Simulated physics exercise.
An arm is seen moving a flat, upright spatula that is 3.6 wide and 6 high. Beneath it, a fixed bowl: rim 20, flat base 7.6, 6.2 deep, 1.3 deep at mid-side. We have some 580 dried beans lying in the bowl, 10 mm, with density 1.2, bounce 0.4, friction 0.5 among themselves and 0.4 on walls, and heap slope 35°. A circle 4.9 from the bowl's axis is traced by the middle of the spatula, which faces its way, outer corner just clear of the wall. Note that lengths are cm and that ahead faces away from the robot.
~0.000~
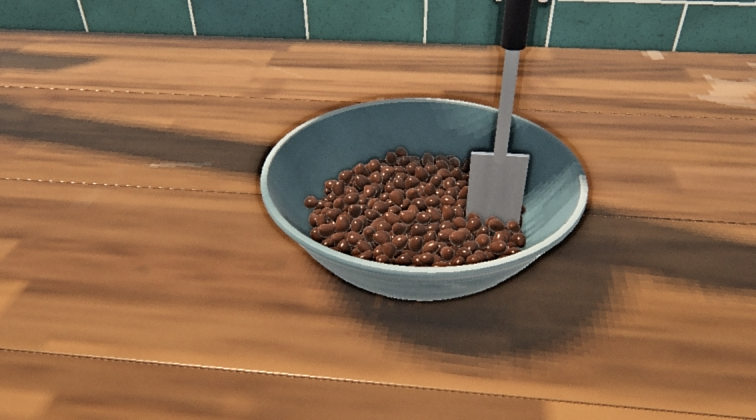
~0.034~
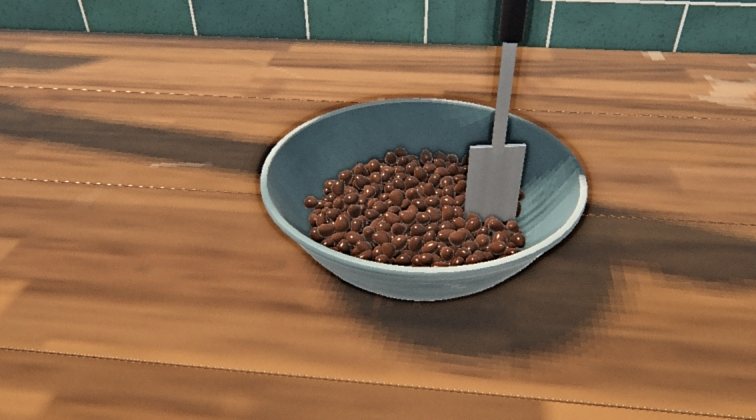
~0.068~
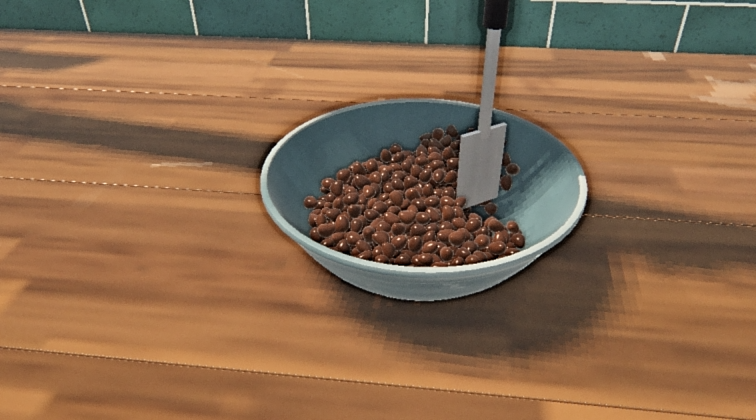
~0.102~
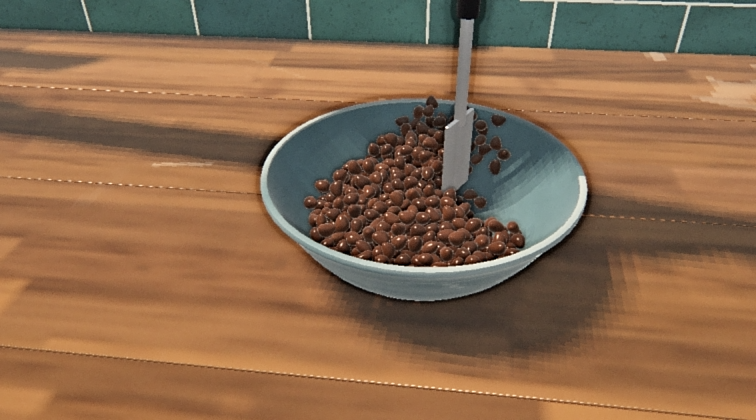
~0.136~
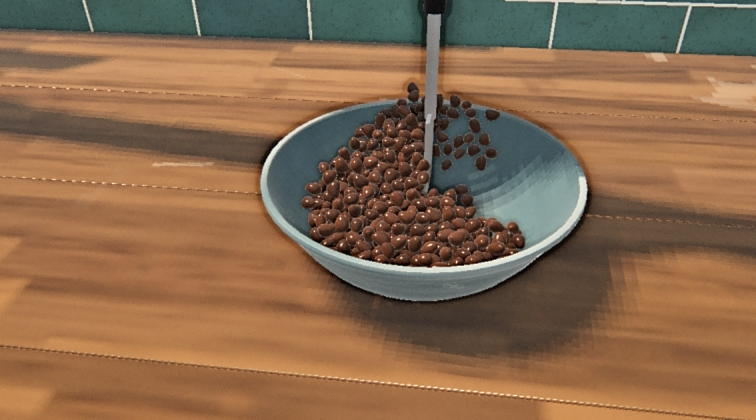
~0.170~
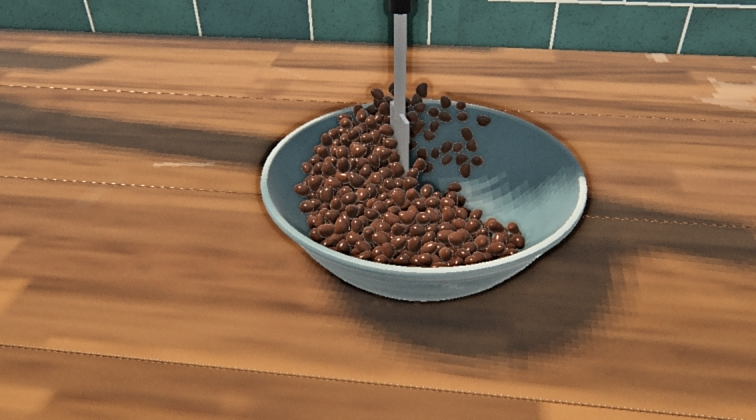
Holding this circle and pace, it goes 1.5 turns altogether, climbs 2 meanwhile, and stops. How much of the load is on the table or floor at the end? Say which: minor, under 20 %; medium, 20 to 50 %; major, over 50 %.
That would be a minor share.
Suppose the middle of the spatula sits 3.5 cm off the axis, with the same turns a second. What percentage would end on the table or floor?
That would give close to 0 per cent.
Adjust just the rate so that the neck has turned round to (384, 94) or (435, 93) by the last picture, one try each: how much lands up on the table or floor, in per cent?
Roughly 20 and 5 percent, in that order.
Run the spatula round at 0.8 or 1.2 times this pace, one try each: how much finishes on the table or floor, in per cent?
Estimates in order: Near 10 % and near 20 %.
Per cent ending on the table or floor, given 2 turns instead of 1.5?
Roughly 15 percent would end up there.
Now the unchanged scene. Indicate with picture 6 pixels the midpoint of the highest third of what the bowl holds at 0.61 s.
About (434, 182).
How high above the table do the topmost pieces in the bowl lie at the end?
I'd guess close to 6.0 centimetres.
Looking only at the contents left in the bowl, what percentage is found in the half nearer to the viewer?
About 45 per cent.
After 0.39 s, 278° round, highest piece 9 above the table; 538 in the bowl, 18 on the table or floor, 22 in flight or on the tool.
After 0.61 s, 83° round, highest piece 8 above the table; 516 in the bowl, 61 on the table or floor, 1 in flight or on the tool.
After 0.91 s, 180° round, highest piece 6 above the table; 511 in the bowl, 67 on the table or floor.
After 1.61 s, 180° round, highest piece 6 above the table; 511 in the bowl, 67 on the table or floor.
At rest, 511 in the bowl, 67 on the table or floor. That is 12 % on the table or floor.
